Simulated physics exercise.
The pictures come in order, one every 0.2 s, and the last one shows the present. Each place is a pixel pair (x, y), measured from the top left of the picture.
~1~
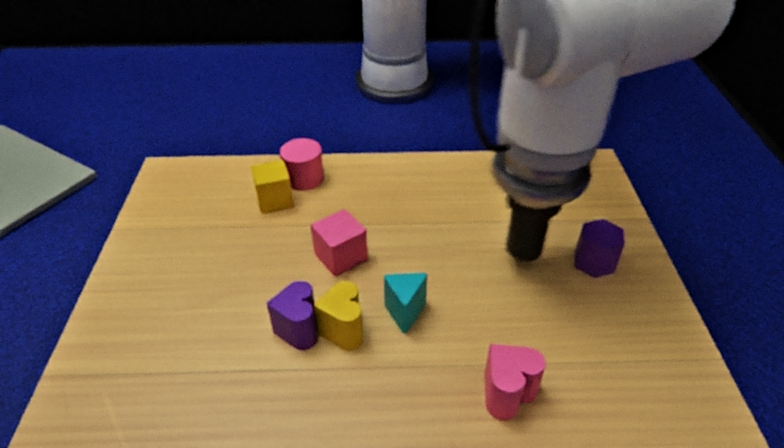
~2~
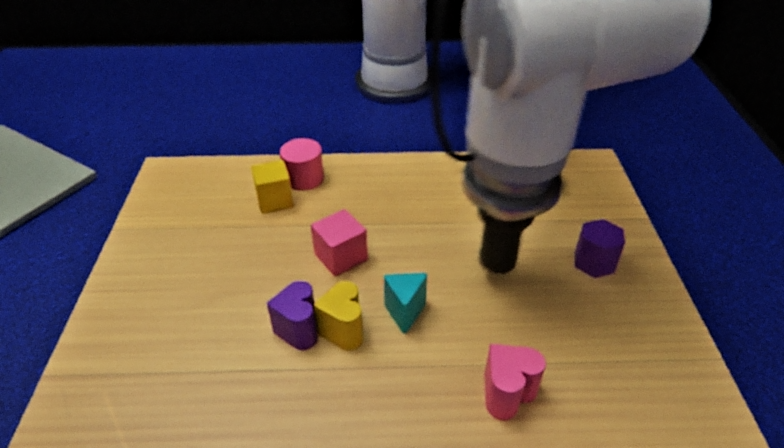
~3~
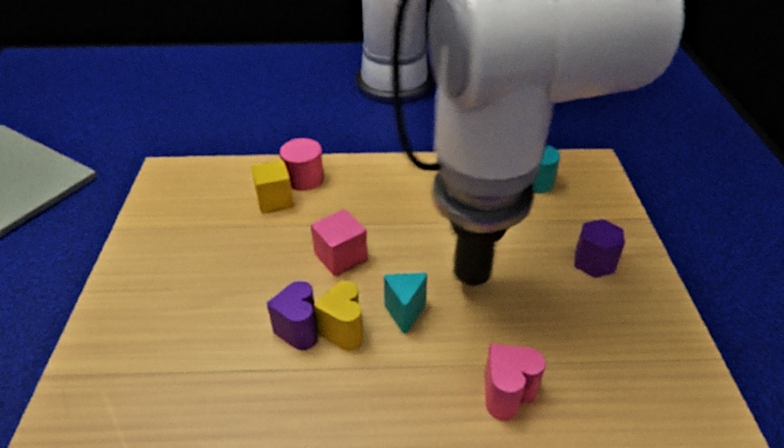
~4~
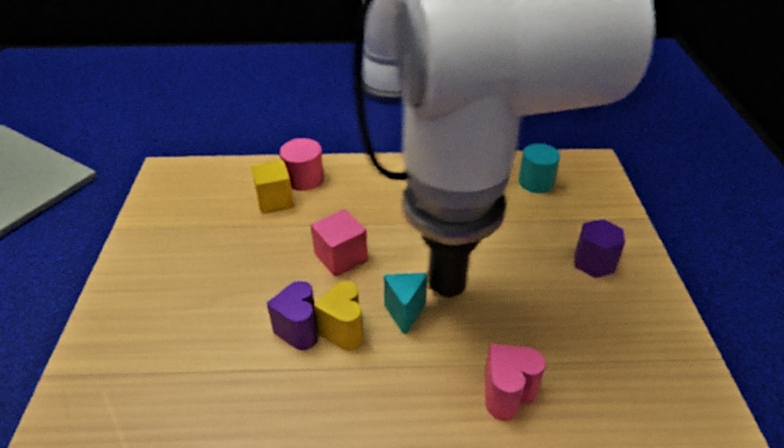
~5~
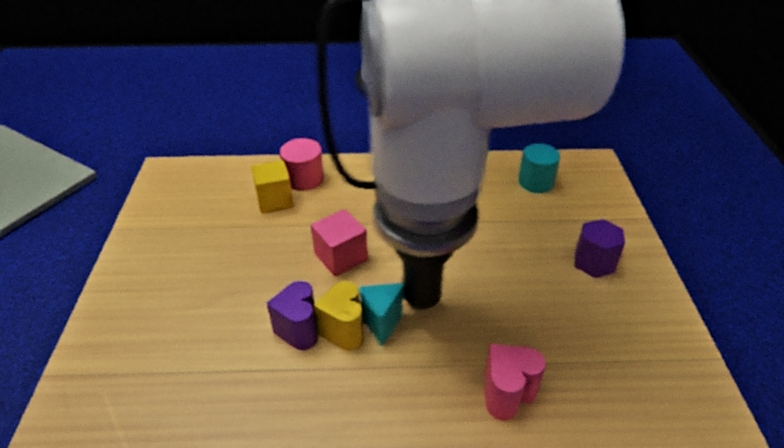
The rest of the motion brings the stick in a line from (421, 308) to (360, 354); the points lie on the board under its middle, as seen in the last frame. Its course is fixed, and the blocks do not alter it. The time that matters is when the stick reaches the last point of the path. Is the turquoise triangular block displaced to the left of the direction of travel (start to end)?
No
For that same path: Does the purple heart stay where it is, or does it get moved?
It gets pushed out of place.
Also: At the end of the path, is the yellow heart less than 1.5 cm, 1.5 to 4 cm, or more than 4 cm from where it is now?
Long: Over 4 cm.
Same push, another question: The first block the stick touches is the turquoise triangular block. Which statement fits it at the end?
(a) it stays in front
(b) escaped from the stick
The one that fits is a, it stays in front.
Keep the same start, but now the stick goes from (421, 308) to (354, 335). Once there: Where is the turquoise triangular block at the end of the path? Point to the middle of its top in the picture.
At the end it should sit near (306, 323).
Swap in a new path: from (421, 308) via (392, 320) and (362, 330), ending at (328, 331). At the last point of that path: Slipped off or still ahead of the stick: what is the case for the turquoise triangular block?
Final position: Ahead.
On the path given first. Halfway along, stick (391, 316); purple heart (272, 302), turned 40° clockwise; yellow heart (308, 313); turquoise triangular block (344, 312), turned 20° clockwise.
At the end, stick (359, 339); purple heart (252, 299), turned 60° clockwise; yellow heart (274, 321), turned 15° clockwise; turquoise triangular block (307, 329), turned 35° clockwise.
